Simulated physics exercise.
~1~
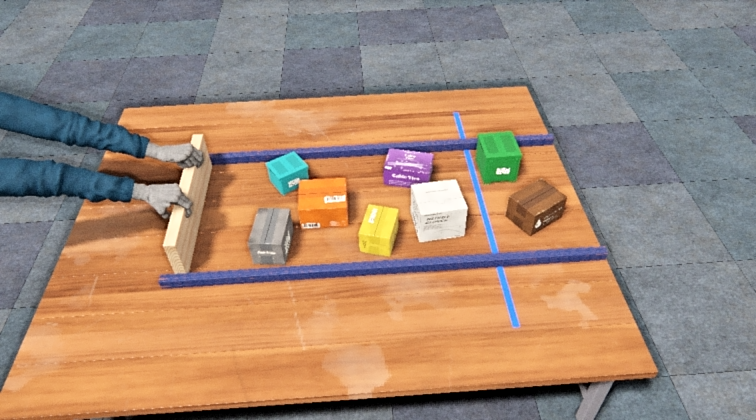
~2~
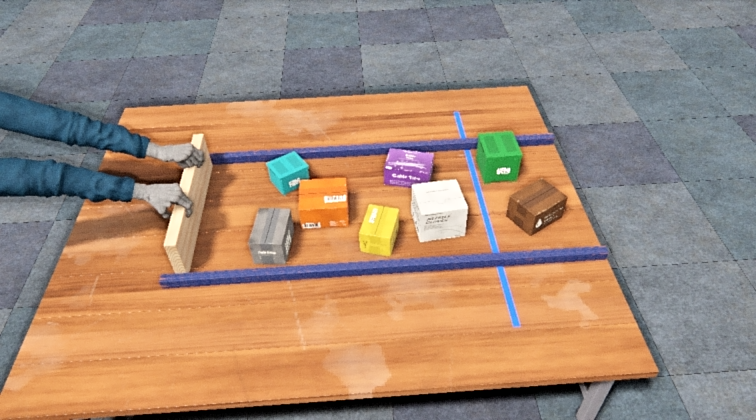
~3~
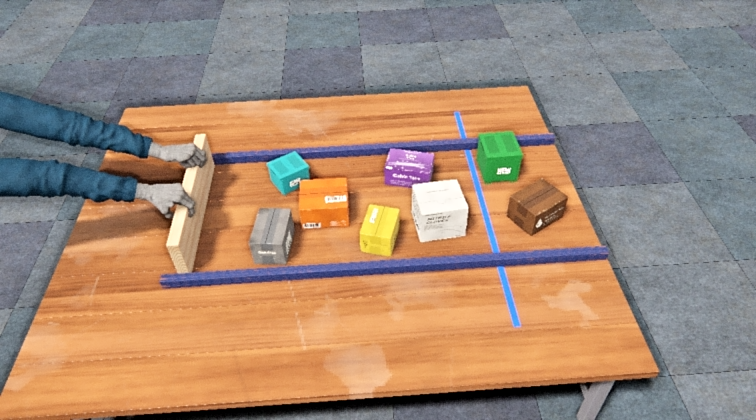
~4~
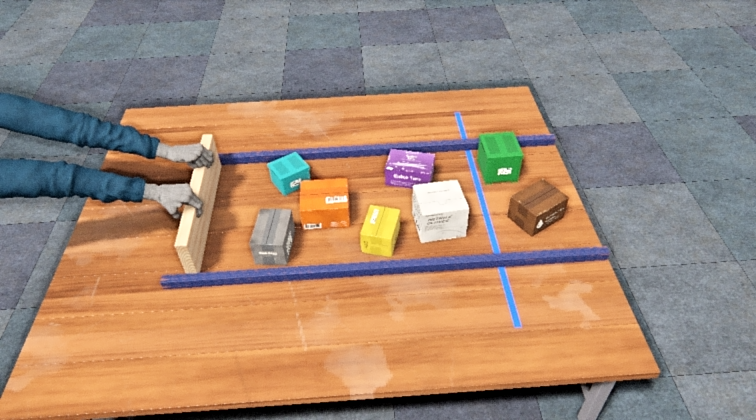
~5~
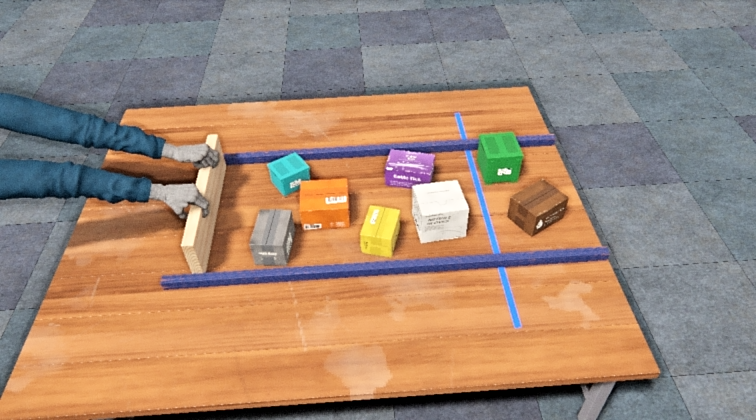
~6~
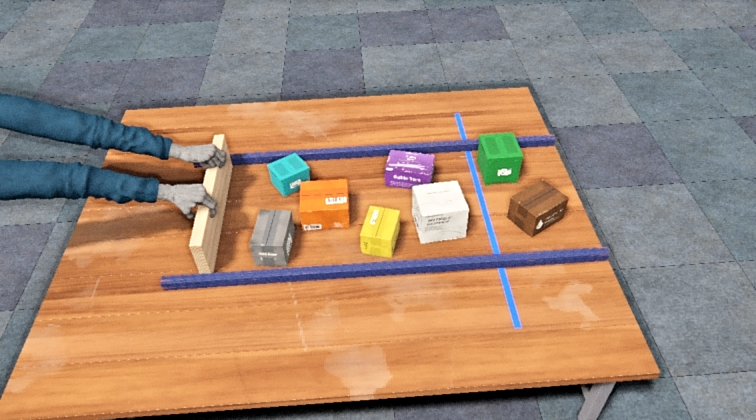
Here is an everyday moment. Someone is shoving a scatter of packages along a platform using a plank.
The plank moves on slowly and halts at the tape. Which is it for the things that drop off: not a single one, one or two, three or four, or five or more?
It is one or two.
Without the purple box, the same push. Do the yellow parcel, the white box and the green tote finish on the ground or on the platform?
The yellow parcel is still there. The white box is still there. The green tote is still there.
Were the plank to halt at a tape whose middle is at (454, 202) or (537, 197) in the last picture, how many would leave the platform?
0, then 5.
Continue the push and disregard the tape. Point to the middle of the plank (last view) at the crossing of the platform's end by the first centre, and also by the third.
The first puts it near (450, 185), the next near (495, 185).
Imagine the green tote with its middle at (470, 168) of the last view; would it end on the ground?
Note: Green tote is safe.
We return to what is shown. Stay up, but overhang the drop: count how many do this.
I'd put it at 2.
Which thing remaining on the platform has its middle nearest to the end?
The green tote winds up nearest.
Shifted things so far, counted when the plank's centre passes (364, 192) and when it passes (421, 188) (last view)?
I make it 6 at the first spot and 8 at the other.
Soon after, none off yet; brown box at rest near (537, 208); green tote at rest near (499, 159); white box at rest near (439, 212).
Then, none off yet; brown box at rest near (537, 208); green tote at rest near (499, 159); white box moved about its own width near (481, 210).
At rest, the number that fall off is one or two; fallen, brown box.
